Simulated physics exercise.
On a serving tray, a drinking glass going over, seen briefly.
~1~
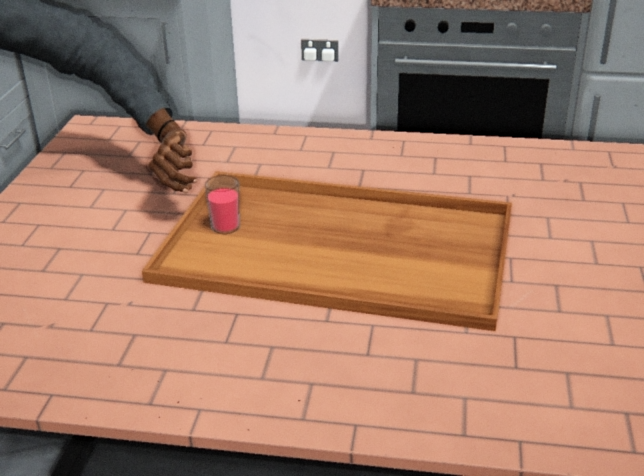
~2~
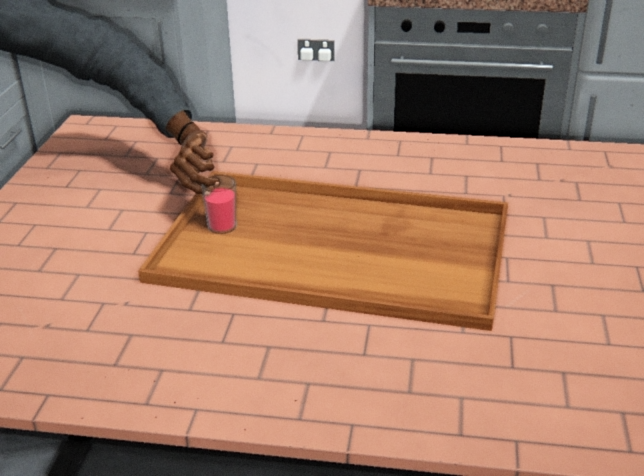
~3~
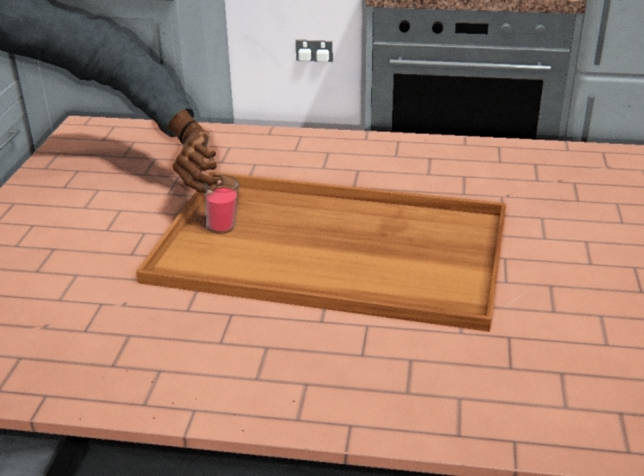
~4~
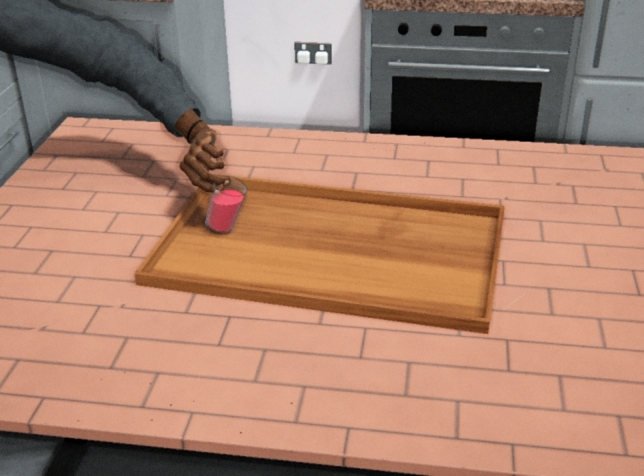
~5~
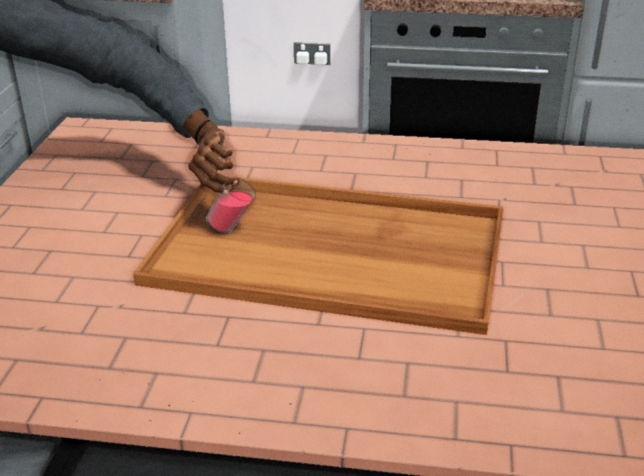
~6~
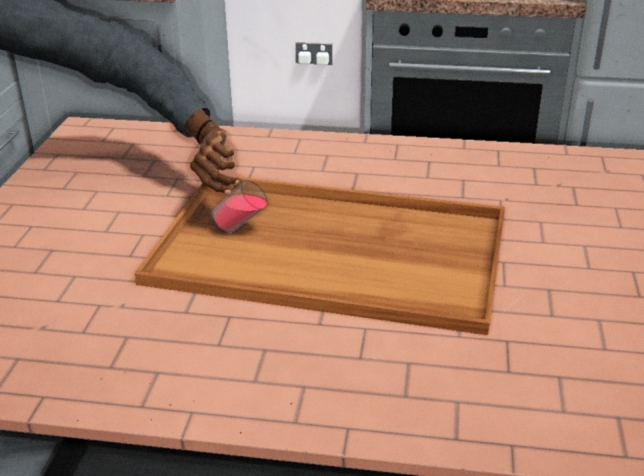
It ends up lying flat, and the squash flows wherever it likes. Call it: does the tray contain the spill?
It does.
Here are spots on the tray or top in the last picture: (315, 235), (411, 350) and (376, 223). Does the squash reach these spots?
Lab note - spot 1: Contact; spot 2: No contact; spot 3: Contact.
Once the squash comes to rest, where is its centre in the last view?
Resting centre: About (408, 256).
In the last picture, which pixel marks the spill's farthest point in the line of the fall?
Leading edge approx. (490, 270).
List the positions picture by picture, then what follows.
In the first picture, it stands upright; drinking glass (223, 204) about two thirds full; tray (322, 292).
In the second picture, it is being nudged; drinking glass about two thirds full, surface at (220, 196).
In the third picture, it is being nudged; drinking glass (221, 203) about two thirds full.
In the fourth picture, it is being nudged; drinking glass about two thirds full, surface at (227, 198); tray (315, 295).
In the fifth picture, it is being nudged; drinking glass (230, 205) tipped 30°.
In the sixth picture, it is falling; drinking glass (239, 207) tipped 45°.
Next, the drinking glass lies in the tray; the puddle covers about as much as a plate; the top is dry.
After that, the puddle covers about as much as a tray; the top is dry.
Finally, the puddle covers about as much as a tray; the top is dry.
